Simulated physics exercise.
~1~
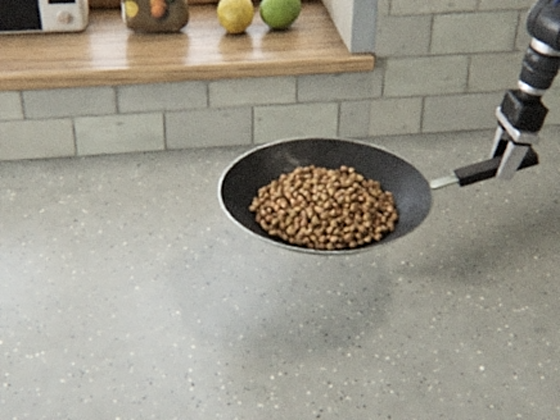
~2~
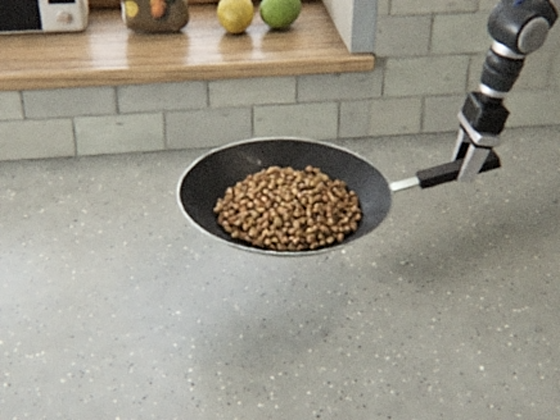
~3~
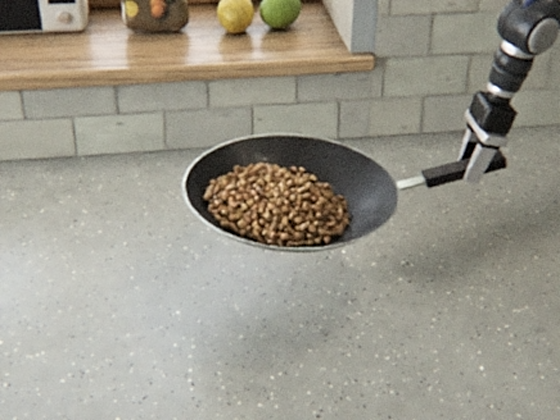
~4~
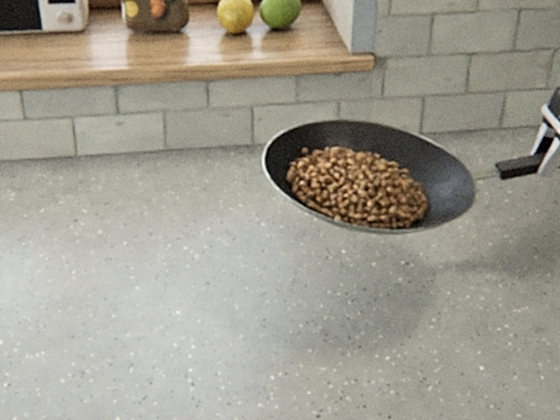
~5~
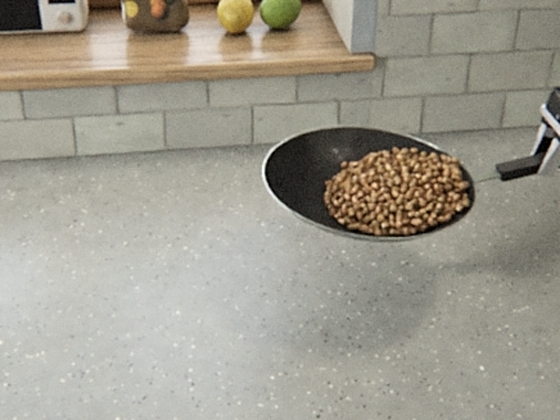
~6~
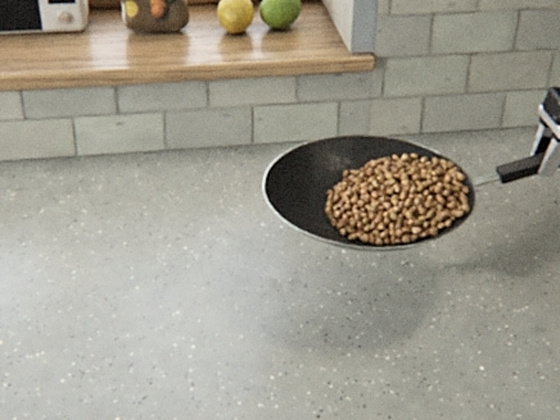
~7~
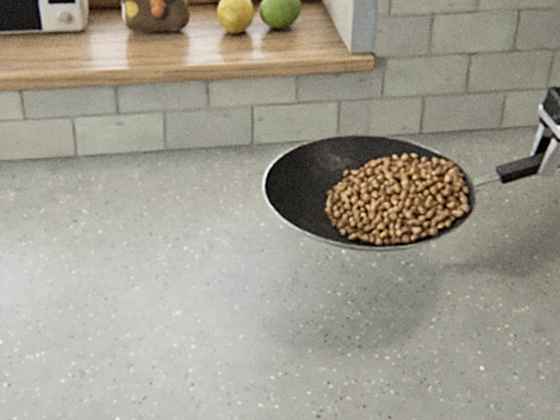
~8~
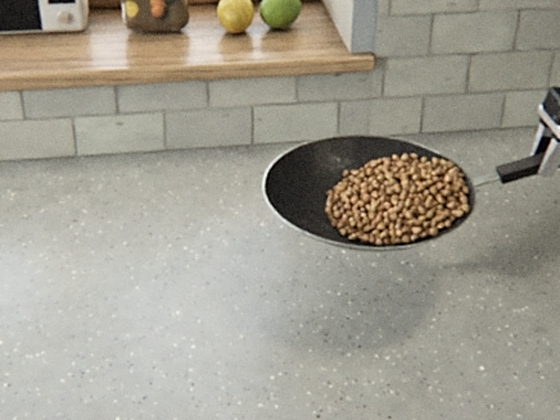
A robot arm moves a wok of brown beans left, then right, and holds it still.
